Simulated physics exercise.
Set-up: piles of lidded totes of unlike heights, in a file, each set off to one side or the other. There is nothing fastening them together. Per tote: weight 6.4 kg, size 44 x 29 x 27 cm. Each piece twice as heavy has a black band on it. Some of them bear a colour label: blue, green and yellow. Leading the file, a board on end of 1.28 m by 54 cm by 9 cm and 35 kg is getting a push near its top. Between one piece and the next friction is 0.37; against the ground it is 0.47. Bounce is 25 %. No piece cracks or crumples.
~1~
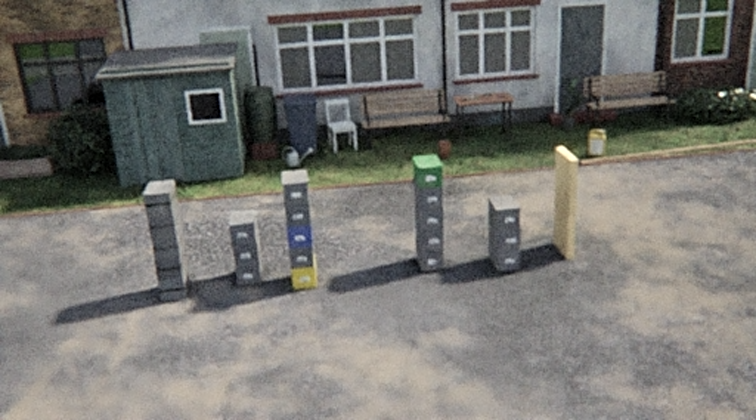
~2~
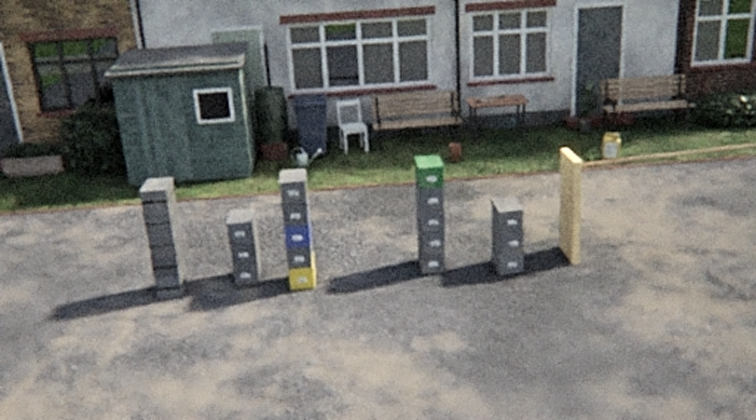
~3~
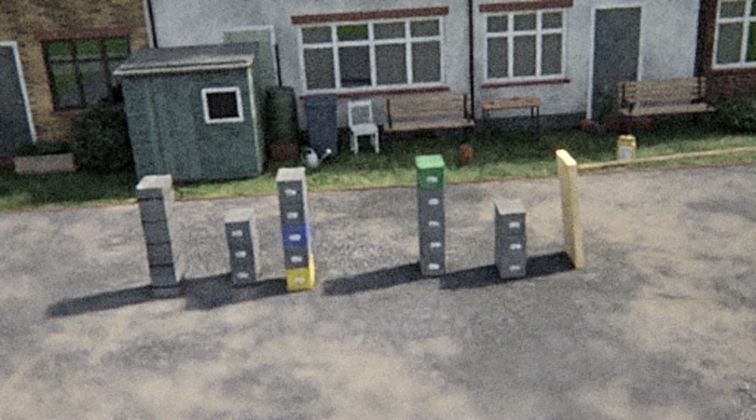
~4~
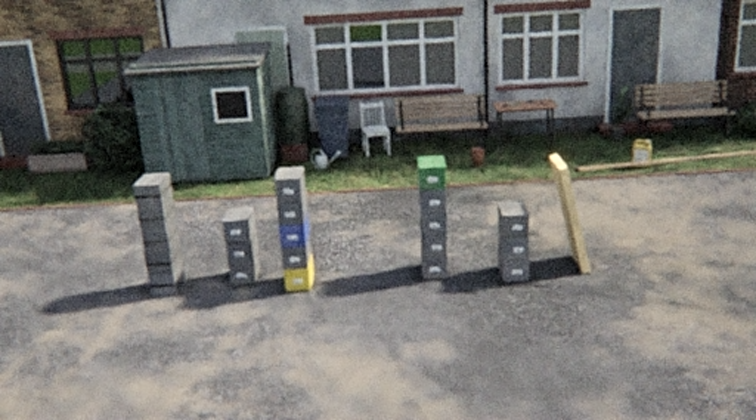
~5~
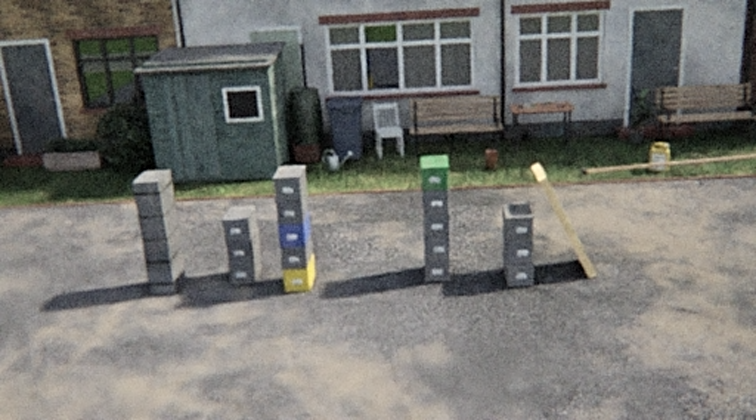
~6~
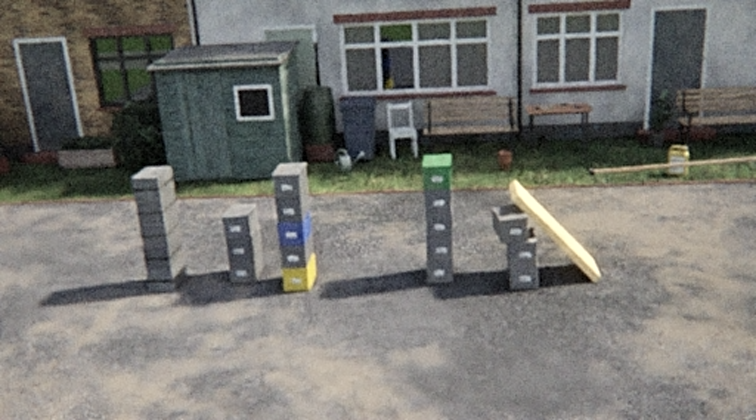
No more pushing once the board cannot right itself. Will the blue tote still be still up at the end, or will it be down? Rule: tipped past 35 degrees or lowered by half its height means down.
The blue tote keeps its position.
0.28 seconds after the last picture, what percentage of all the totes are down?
By then 5 %.
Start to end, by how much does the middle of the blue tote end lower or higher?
0 centimetres lower, roughly.
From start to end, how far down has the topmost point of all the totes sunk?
The top ends up some 0 cm lower.
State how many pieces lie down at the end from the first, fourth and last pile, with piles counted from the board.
By pile: First 1, fourth 0, last 0.
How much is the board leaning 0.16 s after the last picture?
I'd put it near 50°.
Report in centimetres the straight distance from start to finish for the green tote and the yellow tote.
Distances: Green 0, yellow 0 (cm).
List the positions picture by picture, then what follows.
In the first frame (places mark the middle of the side facing us; the camera moves round a little), pole end (579, 163) 8 cm short, board 0° from upright; blue tote (300, 237); green tote (431, 178); yellow tote (304, 279); the rest undisturbed.
Pole end 16 mm in, board 1° from upright; blue tote (297, 237), in the second frame.
Pole end 11 cm in, board 6° from upright; blue tote (295, 237); the rest undisturbed, in the third frame.
Pole end (578, 170) 15 cm in, stopped, board 13° from upright; blue tote (292, 237); the rest undisturbed, in the fourth frame.
Pole end (585, 172) 15 cm in, stopped, board 26° from upright; blue tote (292, 236); the rest undisturbed, in the fifth frame.
Pole end (593, 173) 15 cm in, stopped, board 42° from upright; blue tote (291, 235); yellow tote (296, 280); green tote (437, 178); one has shifted, in the sixth frame.
Then, 0.06 s after the last picture, board 45° from upright; none of the 21 totes down, 2 disturbed; blue tote unmoved.
Then, 0.16 s after the last picture, board 51° from upright; none of the 21 totes down, 2 disturbed; blue tote unmoved.
Then, 0.28 s after the last picture, board 55° from upright; 1 of the 21 totes down; blue tote unmoved.
At rest, board 55° from upright; 1 of the 21 totes down; blue tote unmoved; green tote unmoved; yellow tote unmoved. As the last picture would show them, middles, blue tote near (295, 228), green tote near (437, 172).
